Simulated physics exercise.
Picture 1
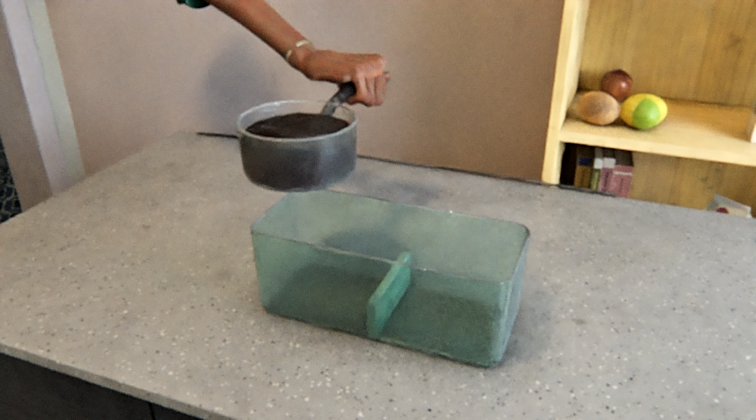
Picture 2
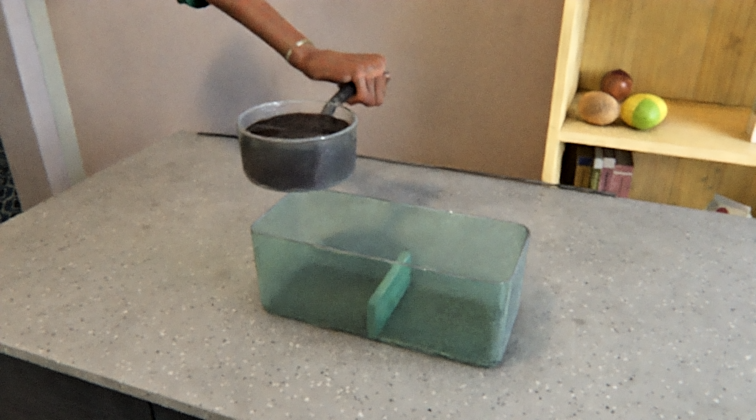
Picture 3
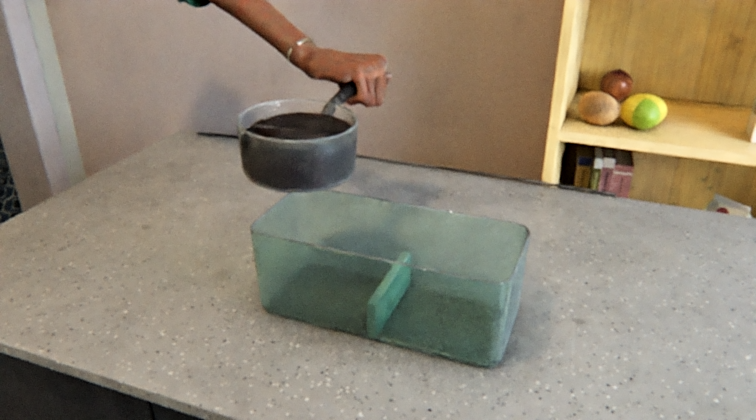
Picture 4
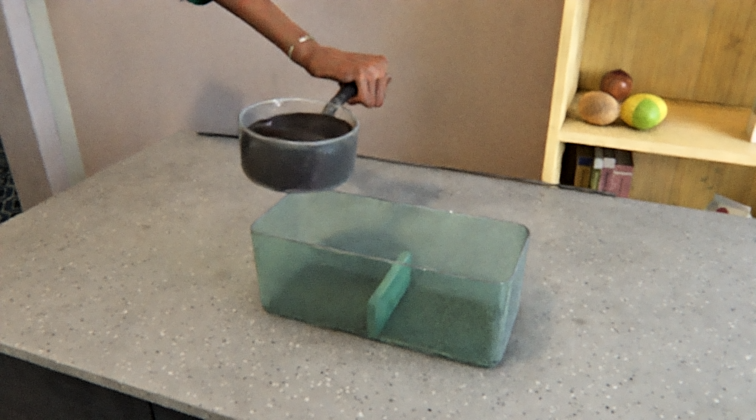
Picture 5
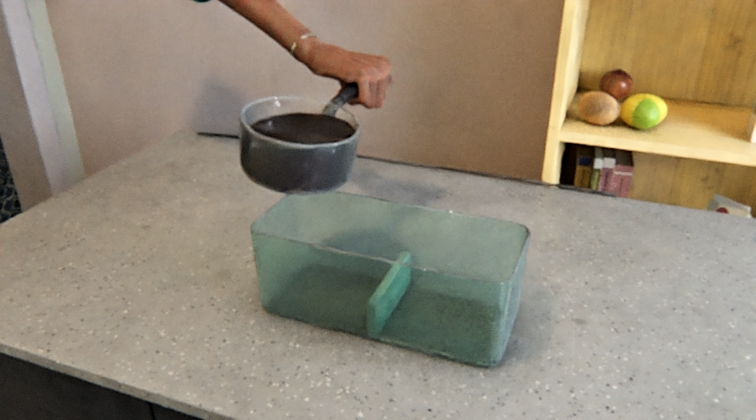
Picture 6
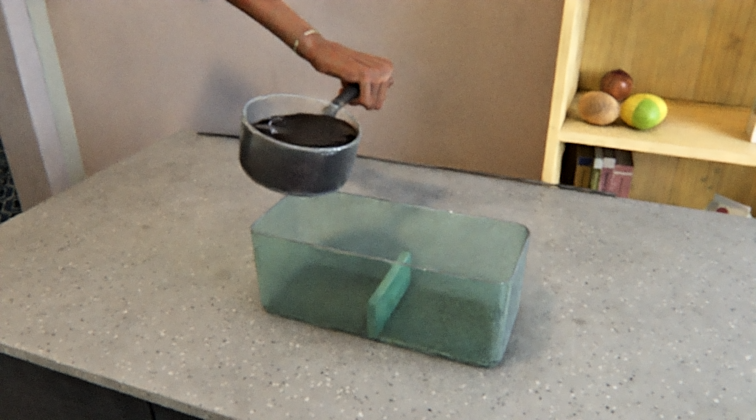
A hand gripping a dark-handled saucepan of dark liquid tilts it slightly to the right, slowly at first and then a little more, above a greenish, see-through basin with a low dividing wall on a speckled gray countertop.
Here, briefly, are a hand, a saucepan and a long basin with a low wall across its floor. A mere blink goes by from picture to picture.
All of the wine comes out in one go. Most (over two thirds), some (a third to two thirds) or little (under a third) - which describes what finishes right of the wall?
Some.
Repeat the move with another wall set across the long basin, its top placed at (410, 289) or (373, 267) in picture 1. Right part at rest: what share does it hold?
It would come to roughly 25 per cent the first time and roughly 70 per cent the second.
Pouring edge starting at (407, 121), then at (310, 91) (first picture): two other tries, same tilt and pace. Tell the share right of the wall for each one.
First try 95 %, second try 5 %.
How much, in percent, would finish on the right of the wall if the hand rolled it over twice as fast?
I'd estimate about 35 percent ends up there.
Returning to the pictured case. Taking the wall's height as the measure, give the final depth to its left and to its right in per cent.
Left side 30 percent, right side 40 percent.
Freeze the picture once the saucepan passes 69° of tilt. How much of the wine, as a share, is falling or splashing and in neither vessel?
25 per cent.
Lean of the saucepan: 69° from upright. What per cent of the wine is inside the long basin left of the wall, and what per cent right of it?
Split is about 5 % to the left and 25 % to the right.
A moment on, the saucepan is tipped part way and 43 per cent is still to pour, 6 is left of the wall and 24 right of it.
Next, the saucepan is tipped right over and 5 per cent is still to pour, 39 is left of the wall and 54 right of it.
Then the saucepan is tipped right over and 0 per cent is still to pour, 46 is left of the wall and 54 right of it.
Later the saucepan is tipped right over and 0 per cent is still to pour, 46 is left of the wall and 54 right of it.
Finally, 46 per cent lies left of the wall, 54 right of it and 0 outside.
